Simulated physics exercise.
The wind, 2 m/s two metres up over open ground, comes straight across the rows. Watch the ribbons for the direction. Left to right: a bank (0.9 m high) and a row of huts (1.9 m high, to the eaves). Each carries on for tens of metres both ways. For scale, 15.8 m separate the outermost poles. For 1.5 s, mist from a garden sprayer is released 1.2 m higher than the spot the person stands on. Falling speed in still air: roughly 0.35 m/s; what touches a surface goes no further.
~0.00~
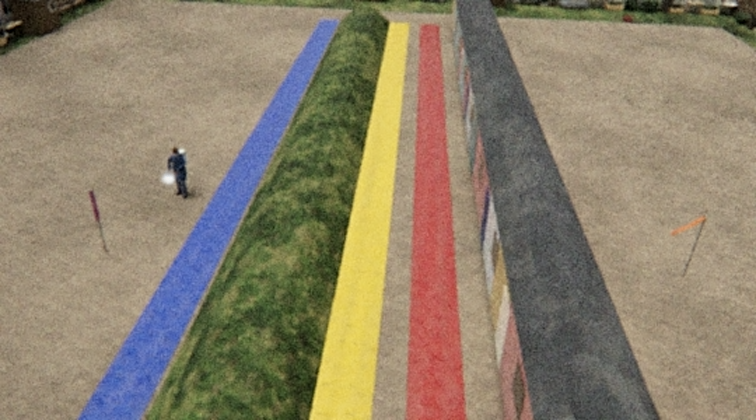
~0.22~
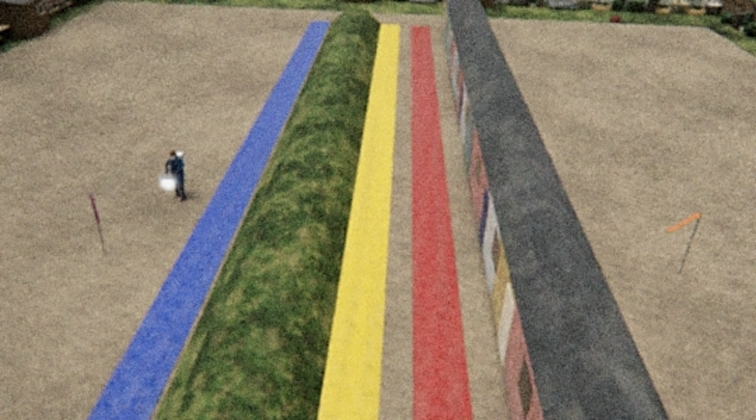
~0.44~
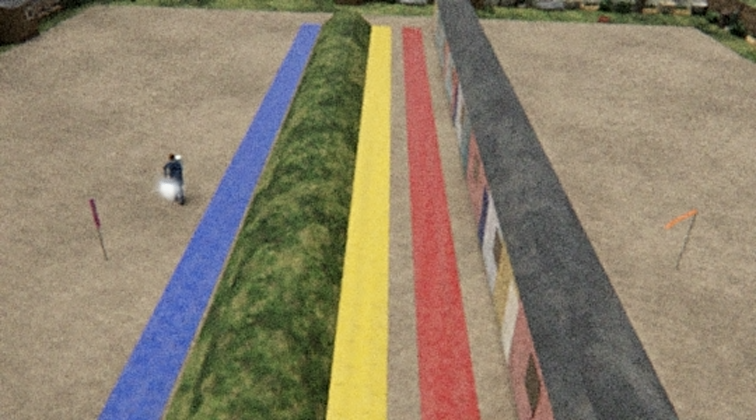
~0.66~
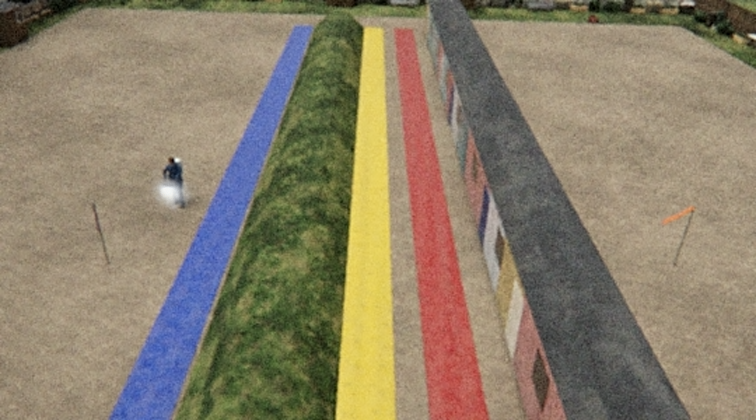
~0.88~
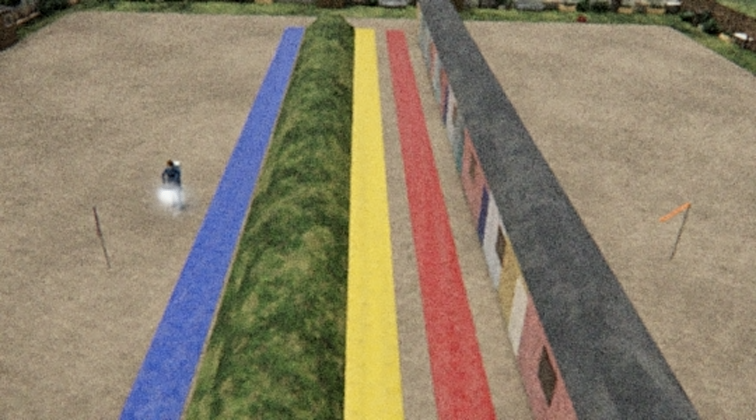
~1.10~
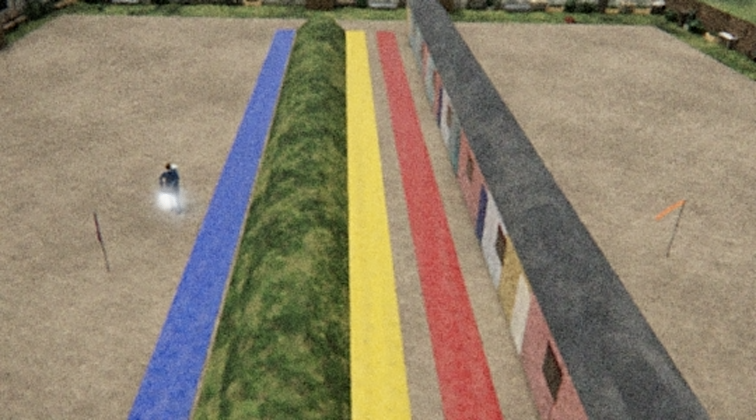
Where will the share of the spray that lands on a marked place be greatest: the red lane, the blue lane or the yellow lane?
The blue one.
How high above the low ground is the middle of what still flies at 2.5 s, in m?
Roughly 0.8 m up.
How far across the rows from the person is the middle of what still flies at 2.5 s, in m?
About 0.5 m.
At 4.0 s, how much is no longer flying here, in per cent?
Near 40 %.
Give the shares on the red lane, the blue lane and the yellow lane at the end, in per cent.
About 0 % red, 35 % blue, 1 % yellow.
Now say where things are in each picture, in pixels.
The left ribbon ends at (98, 220), hanging almost straight, the spray in the air spans x = 165 to 170 around y = 175 and it comes from (169, 176), in the first frame.
The right ribbon ends at (668, 231), leaning 50 degrees to the left, the spray in the air spans x = 160 to 175 around y = 180, the red one passes (434, 257), the blue one passes (207, 245) and the yellow one passes (366, 254), in the second frame.
The left ribbon ends at (99, 229), hanging almost straight, the spray in the air spans x = 160 to 180 around y = 185 and the top of the row of huts crosses (526, 152), in the third frame.
The right ribbon ends at (663, 224), leaning 55 degrees to the left, the spray in the air spans x = 160 to 185 around y = 190, the red one passes (429, 211), the blue one passes (229, 206) and the yellow one passes (370, 210), in the fourth frame.
The spray in the air spans x = 155 to 190 around y = 195, in the fifth frame.
The right ribbon ends at (656, 219), leaning 50 degrees to the left, the spray in the air spans x = 155 to 195 around y = 200 and the top of the bank crosses (296, 203), in the sixth frame.
After 2.5 s, 90 % is in the air or yet to come; 0 % lies on the red lane, 3 % on the blue lane and 0 % on the yellow lane; the middle of what still flies is 0.7 m above the low ground, near (183, 209).
After 4.0 s, 58 % is in the air or yet to come; 0 % lies on the red lane, 16 % on the blue lane and 0 % on the yellow lane; the middle of what still flies is 0.8 m above the low ground, near (197, 208).
After 8.0 s, 22 % is in the air or yet to come; 0 % lies on the red lane, 32 % on the blue lane and 0 % on the yellow lane; the middle of what still flies is 1.1 m above the low ground, near (210, 199).
After 20.0 s, 3 % is in the air or yet to come; 0 % lies on the red lane, 36 % on the blue lane and 1 % on the yellow lane.
After 45.0 s, 0 % is in the air or yet to come; 0 % lies on the red lane, 36 % on the blue lane and 1 % on the yellow lane.
